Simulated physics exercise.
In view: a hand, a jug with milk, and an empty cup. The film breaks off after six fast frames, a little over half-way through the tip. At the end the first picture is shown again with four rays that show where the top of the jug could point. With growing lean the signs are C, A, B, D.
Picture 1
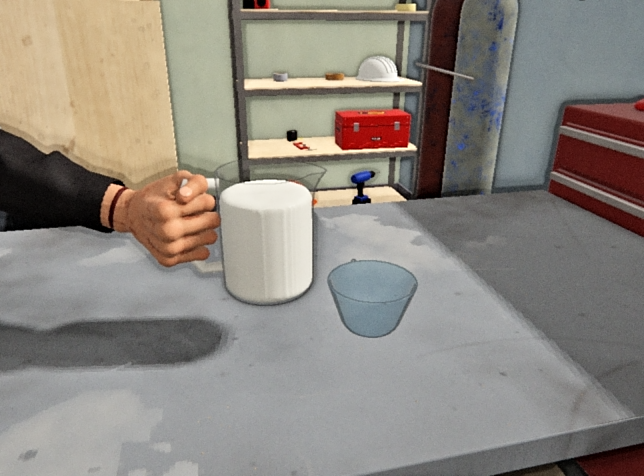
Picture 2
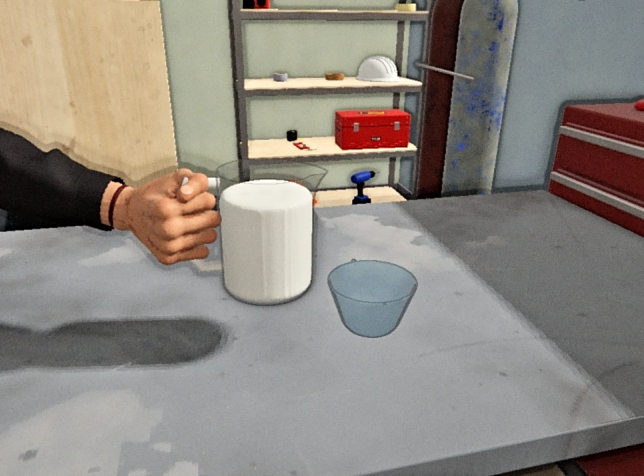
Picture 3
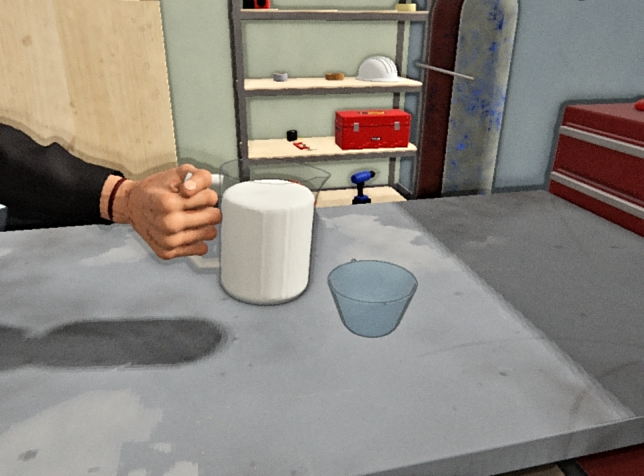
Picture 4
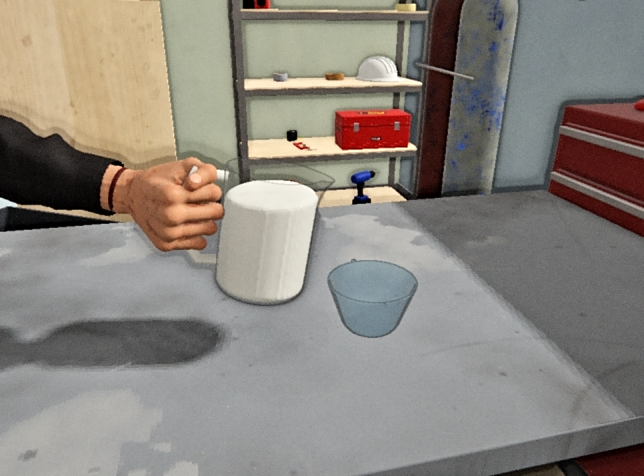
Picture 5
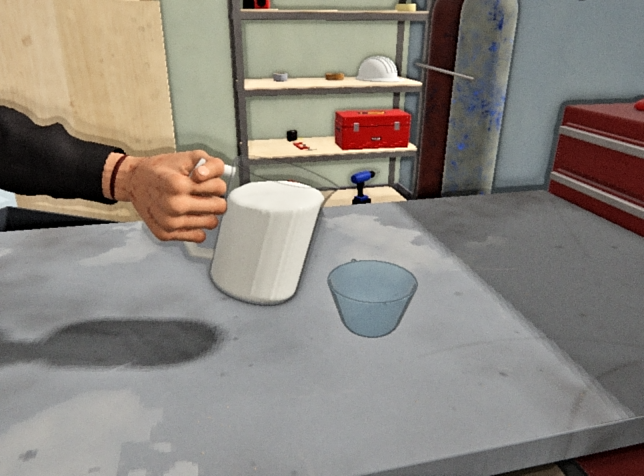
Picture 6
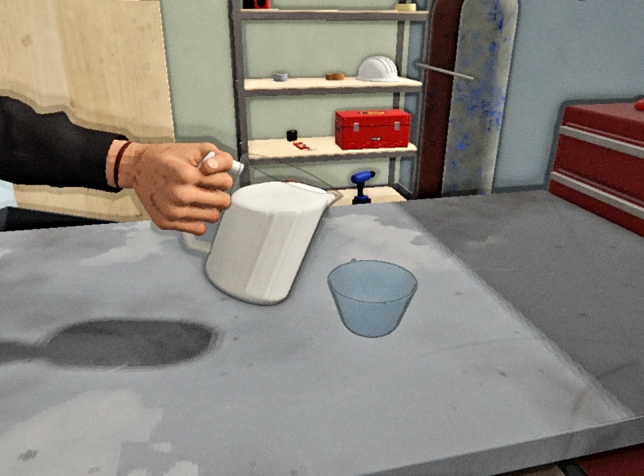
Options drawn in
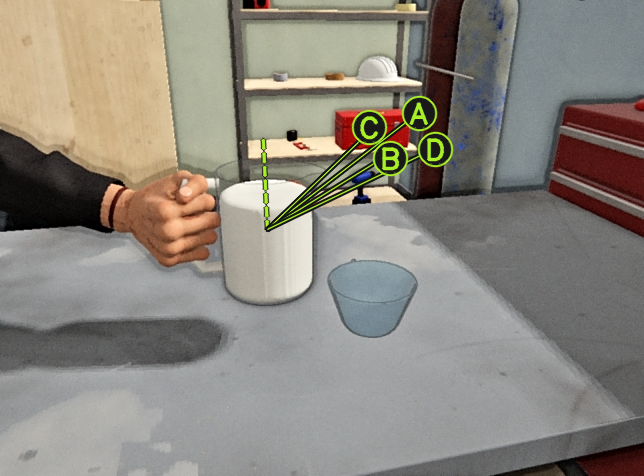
We see a hand holding a white jug of milk upright beside an empty, bluish see-through cup on a grey table; then the hand rises slightly and gradually tilts the jug to the right, while the cup stays still.
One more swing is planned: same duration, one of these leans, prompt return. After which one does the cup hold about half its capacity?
Tilt A does it best.
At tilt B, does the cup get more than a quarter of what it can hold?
Yes, clearly.
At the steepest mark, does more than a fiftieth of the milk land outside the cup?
Yes, it does.
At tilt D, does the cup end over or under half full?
Over half.
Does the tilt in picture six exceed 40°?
No.
On the marked copy, A at (405, 122); B at (373, 163); C at (358, 142); D at (420, 155).
With A, the cup ends with about 52 % of what it can hold.
With B, the cup ends with about 67 % of what it can hold; 3 % of the milk is spilt.
With C, the cup ends with about 35 % of what it can hold.
With D, the cup ends with about 72 % of what it can hold; 11 % of the milk is spilt.
